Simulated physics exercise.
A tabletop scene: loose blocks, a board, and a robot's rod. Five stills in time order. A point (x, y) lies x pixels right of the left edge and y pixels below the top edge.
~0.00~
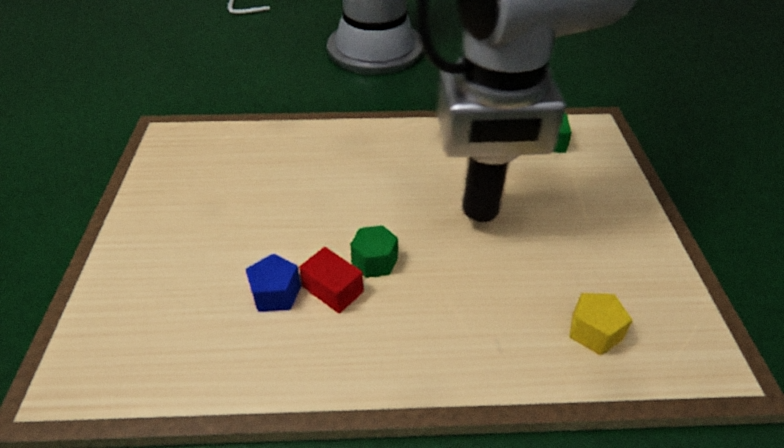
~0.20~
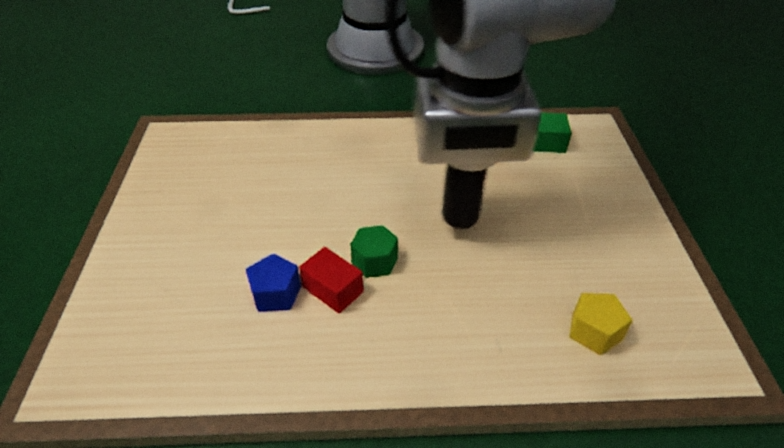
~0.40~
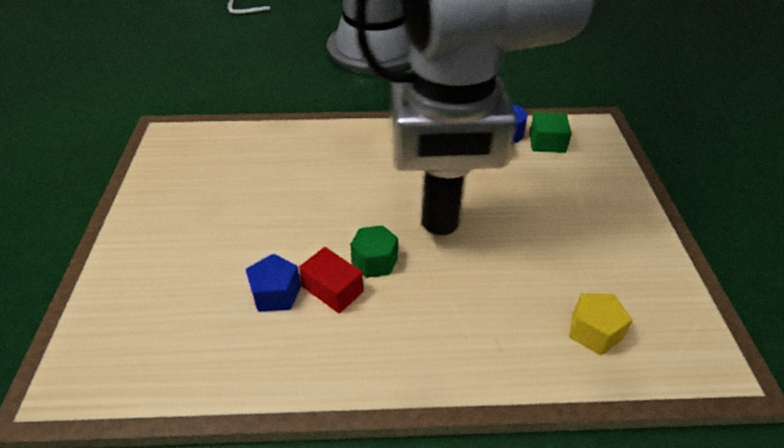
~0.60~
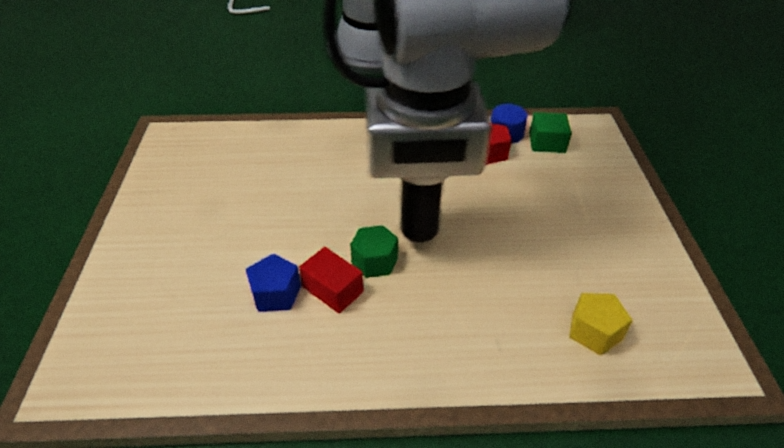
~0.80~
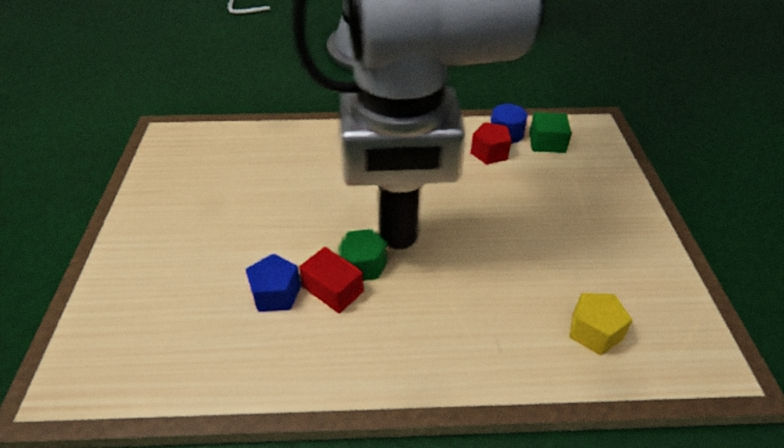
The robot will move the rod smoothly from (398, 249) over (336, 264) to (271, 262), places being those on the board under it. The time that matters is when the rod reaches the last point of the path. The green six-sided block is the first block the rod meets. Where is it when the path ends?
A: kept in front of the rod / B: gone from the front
B.
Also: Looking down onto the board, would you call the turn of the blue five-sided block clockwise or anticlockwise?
It is turned clockwise.
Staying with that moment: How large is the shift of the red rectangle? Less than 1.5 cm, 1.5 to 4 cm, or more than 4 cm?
The red rectangle ends up quite far away, over 4 cm.
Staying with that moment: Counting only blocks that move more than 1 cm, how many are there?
Count: 3 or more.
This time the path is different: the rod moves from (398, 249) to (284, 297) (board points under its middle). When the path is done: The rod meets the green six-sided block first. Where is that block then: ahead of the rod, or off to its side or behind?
Expect to find it ahead of the rod.
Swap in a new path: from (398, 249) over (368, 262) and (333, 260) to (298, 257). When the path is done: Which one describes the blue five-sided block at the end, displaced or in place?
In the end it has been moved.
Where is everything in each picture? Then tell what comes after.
In the first picture, tip of the rod (480, 210), middles of tops, blue five-sided block (271, 273), red rectangle (330, 269), green six-sided block (374, 240).
In the second picture, rod (460, 217), nothing pushed.
In the third picture, rod (440, 223), nothing pushed.
In the fourth picture, rod (419, 230), nothing pushed.
In the fifth picture, rod (398, 237), blue five-sided block (271, 273), red rectangle (330, 269), green six-sided block (362, 244).
The first path, step by step. One third of the way, rod (357, 248); blue five-sided block (260, 275); red rectangle (303, 294), turned 15° anticlockwise; green six-sided block (322, 263), turned 25° anticlockwise.
Two thirds of the way, rod (312, 253); blue five-sided block (236, 283), turned 40° clockwise; red rectangle (292, 310), turned 45° anticlockwise; green six-sided block (286, 276), turned 60° anticlockwise.
At the end, rod (268, 250); blue five-sided block (226, 287), turned 50° clockwise; red rectangle (292, 312), turned 50° anticlockwise; green six-sided block (274, 277), turned 95° anticlockwise.
